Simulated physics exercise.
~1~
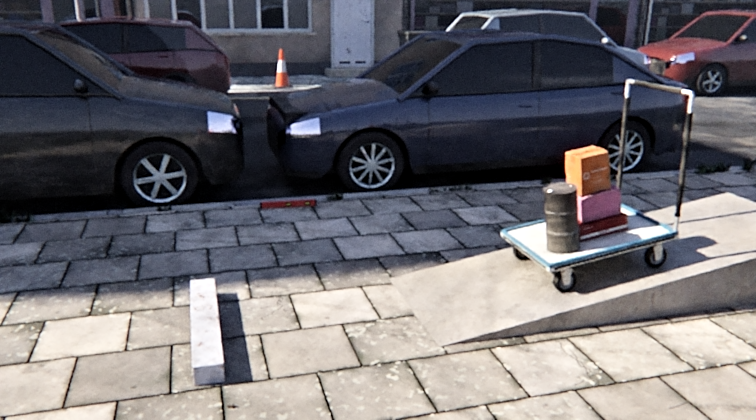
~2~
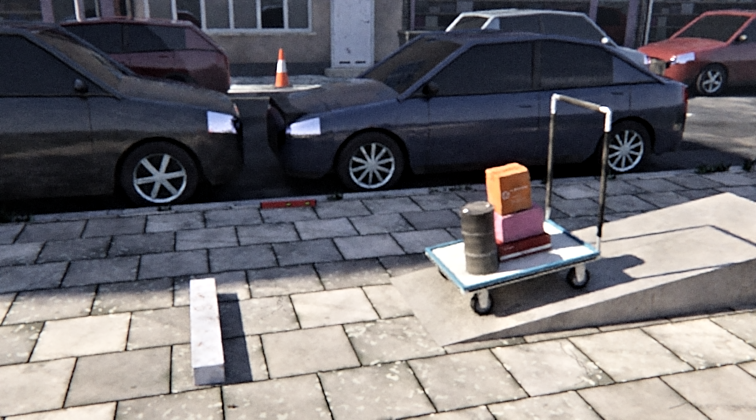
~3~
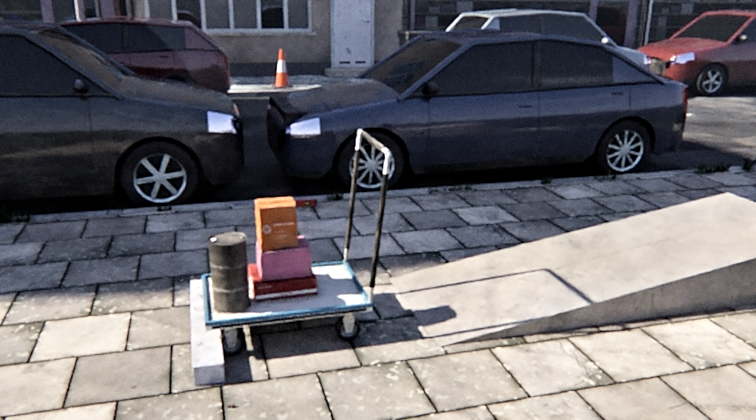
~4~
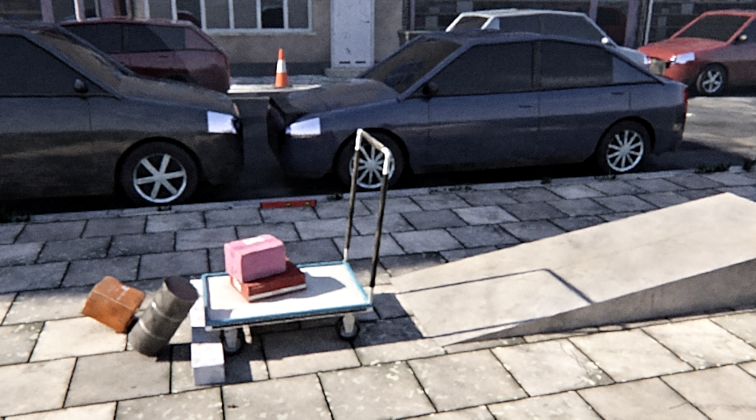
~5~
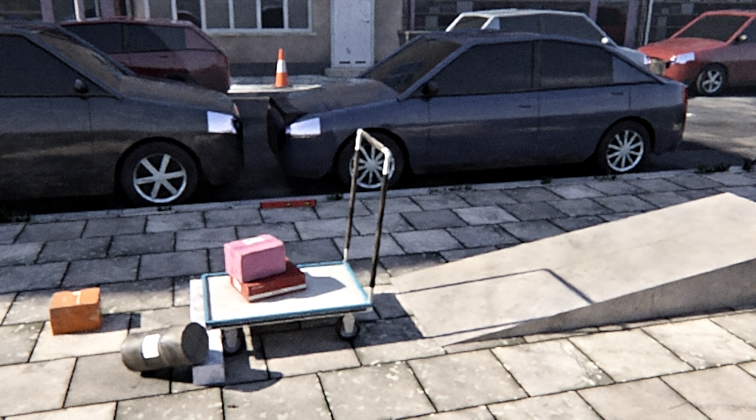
Loaded trolley rolling left down a ramp into a kerb, throwing a black canister and orange box onto the paving beyond.
